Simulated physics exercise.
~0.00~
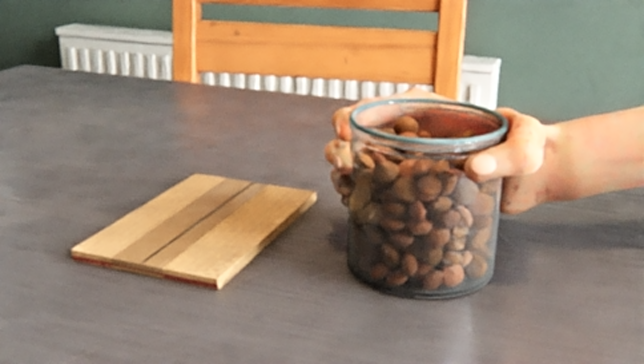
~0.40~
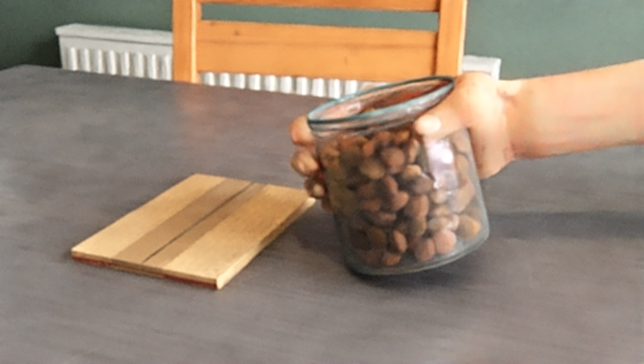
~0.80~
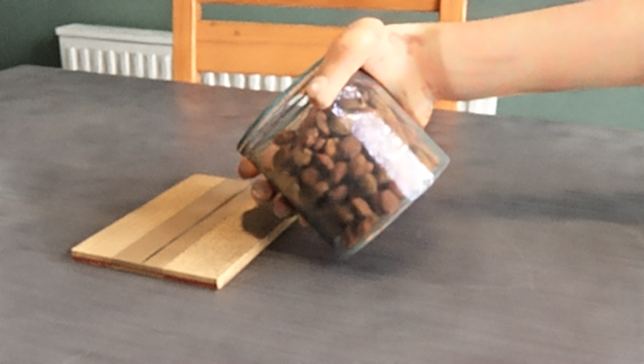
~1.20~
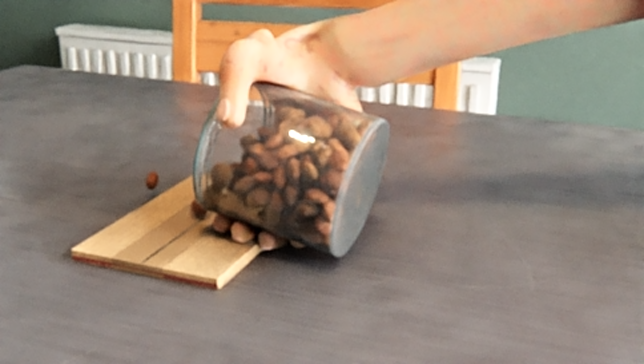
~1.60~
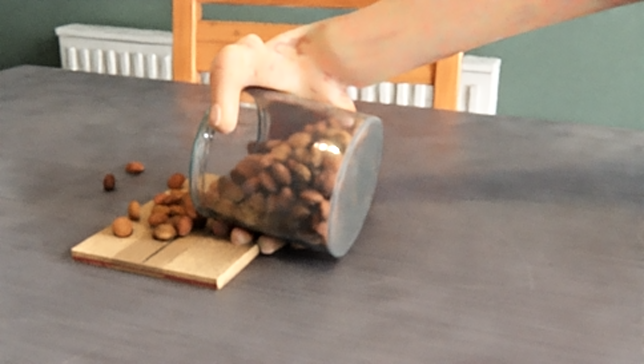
We see a hand tilt an open glass jar of brown, nut-like pieces to the left on a dark table until it lies on its side against a flat wooden board, and a small part of the contents tumbles out onto the board and the table beyond.
